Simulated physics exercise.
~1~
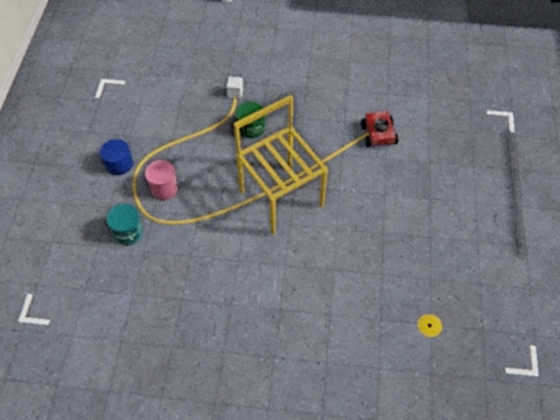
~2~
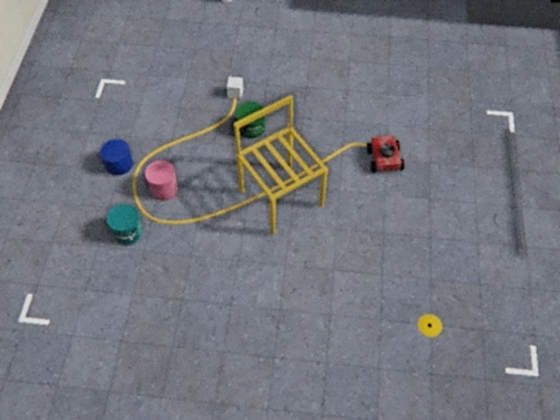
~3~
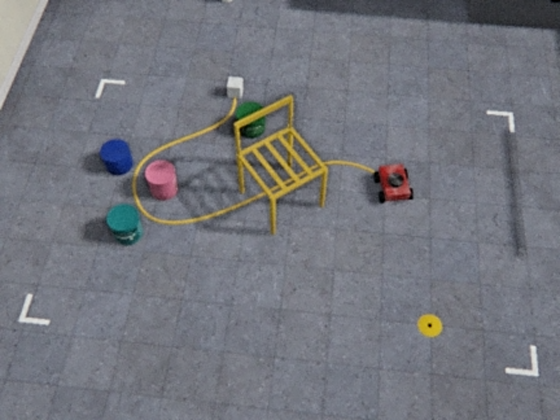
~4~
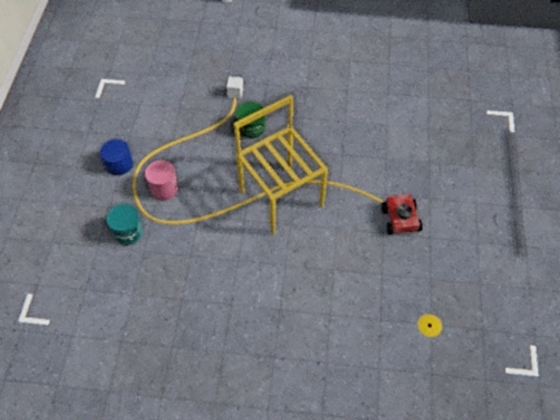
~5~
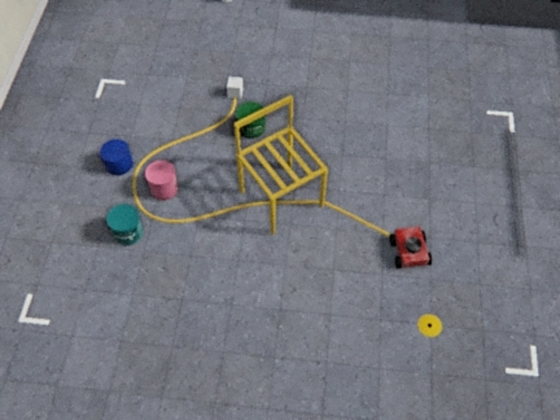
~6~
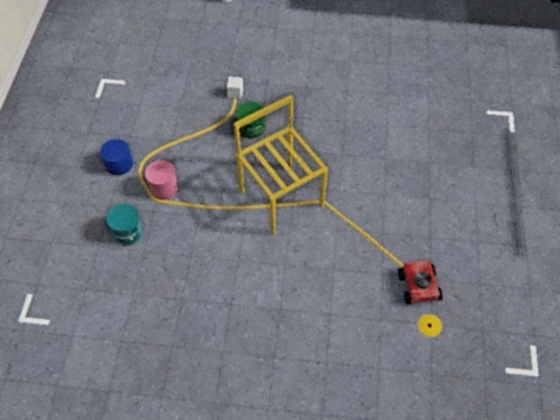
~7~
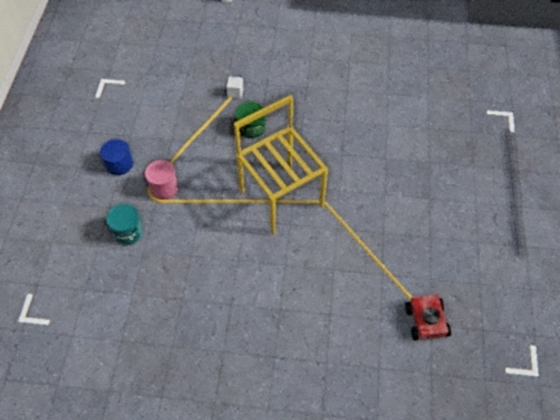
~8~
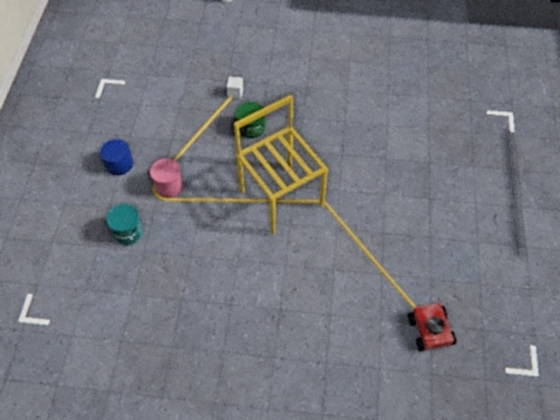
At the start, a small red cart sits right of a yellow chair on a gray tiled floor, trailing a yellow lead that runs beneath the chair and loops loosely around a pink bin to a white box. The cart drives down and slightly right toward a round yellow mark, while the blue tub, teal bin and green bucket stay put. The slack loop draws in and tightens against the pink bin. The cart covers the mark and edges a little farther. Finally it rests at lower right, the lead taut, still joined to the box, the pink bin barely shifted right.
